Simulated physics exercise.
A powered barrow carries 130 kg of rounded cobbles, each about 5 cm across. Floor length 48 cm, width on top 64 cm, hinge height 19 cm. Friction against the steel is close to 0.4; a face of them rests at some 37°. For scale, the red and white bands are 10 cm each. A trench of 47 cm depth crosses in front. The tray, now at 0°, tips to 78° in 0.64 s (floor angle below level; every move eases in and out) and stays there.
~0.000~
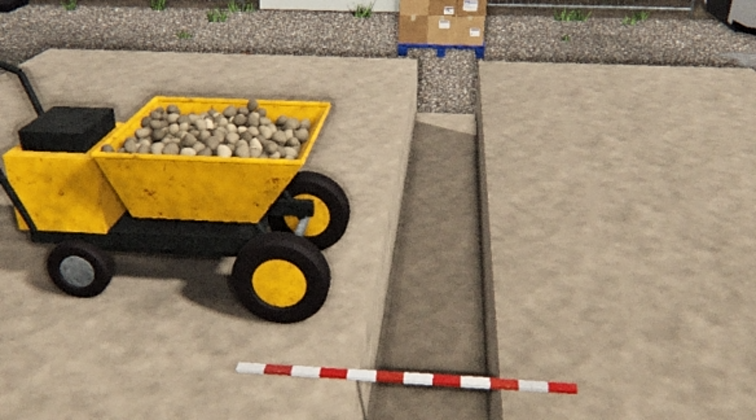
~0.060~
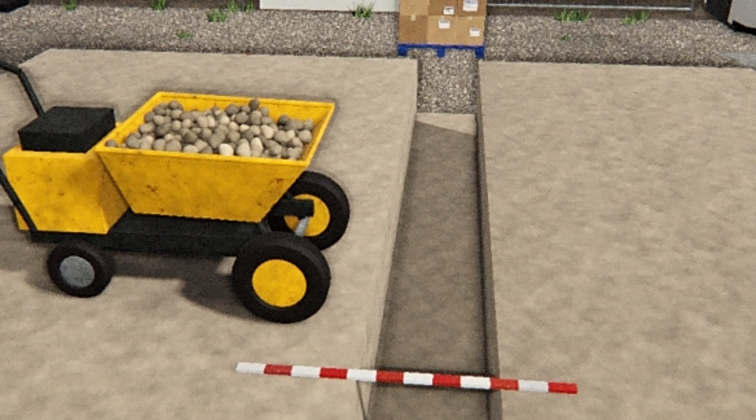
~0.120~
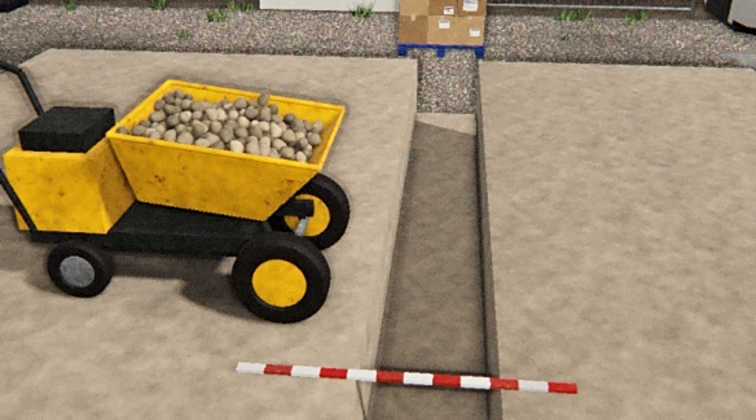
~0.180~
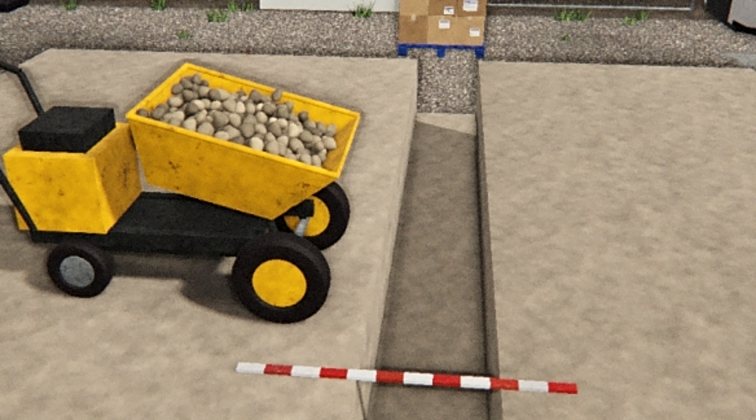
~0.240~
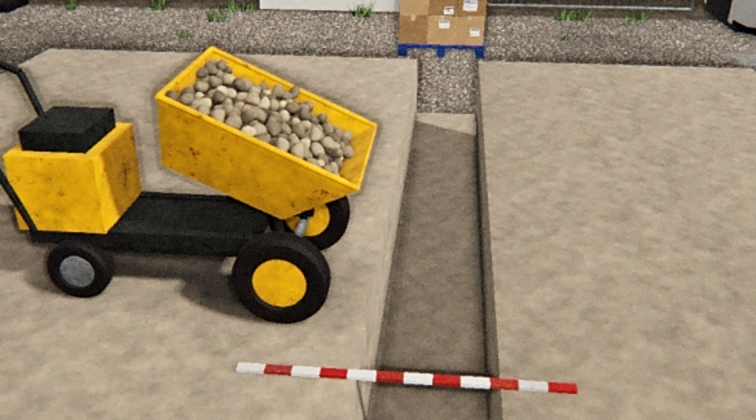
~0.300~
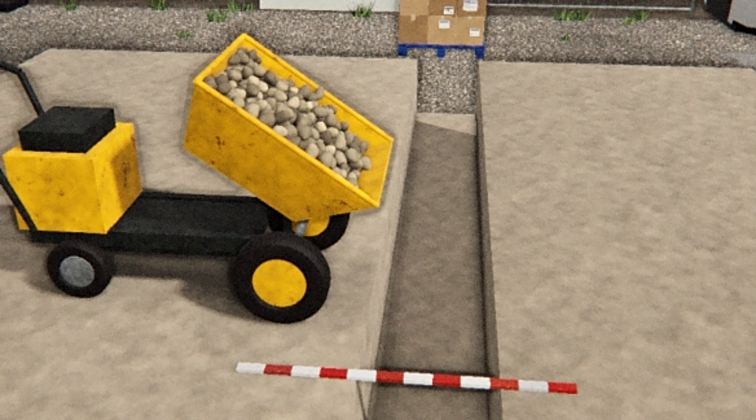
A yellow tray full of rounded stones tilted on a small powered barrow, its back end rising slowly, then steeply, as its front edge swung out toward the narrow trench on the right.
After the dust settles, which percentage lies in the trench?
Close to 64 in a hundred.
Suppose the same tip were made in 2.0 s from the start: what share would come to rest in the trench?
Then about 95 per cent.
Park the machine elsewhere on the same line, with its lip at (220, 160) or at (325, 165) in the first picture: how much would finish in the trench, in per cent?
First some 100, then 45 per cent.
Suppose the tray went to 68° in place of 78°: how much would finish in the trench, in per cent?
In that case some 65 per cent.
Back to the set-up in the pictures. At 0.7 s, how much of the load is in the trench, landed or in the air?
Some 40 per cent.
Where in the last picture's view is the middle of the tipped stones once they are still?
Around (473, 364).
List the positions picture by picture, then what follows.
In the first picture, lip at (302, 163), floor tilted 0°, highest stones at (209, 119).
In the second picture, the tray is at 2°, its lip at (307, 164); the top of the load is at (203, 118); the stones move at 0.5 m/s on average.
In the third picture, lip at (319, 168), floor tilted 7°, highest stones at (179, 103); the stones move at 1.0 m/s on average.
In the fourth picture, the tray is at 15°, its lip at (337, 176); the top of the load is at (192, 88); the stones move at 1.3 m/s on average.
In the fifth picture, the tray is at 25°, its lip at (358, 189); the top of the load is at (215, 74); the stones move at 1.5 m/s on average.
In the sixth picture, the tray is at 35°, its lip at (378, 206); the top of the load is at (242, 62); the stones move at 1.7 m/s on average.
After 0.5 s the floor is at 66°; 100 % in the tray; the foremost stones are at (414, 224).
After 0.7 s the floor is at 78°; 46 % in the tray, 41 % in the trench, 13 % past the trench; the foremost stones are at (530, 285).
After 1.1 s the floor is at 78°; 3 % in the tray, 60 % in the trench, 37 % past the trench; the foremost stones are at (745, 297).
After 3.0 s the floor is at 78°; 0 % in the tray, 64 % in the trench, 36 % past the trench; the foremost stones are past the picture's edge.
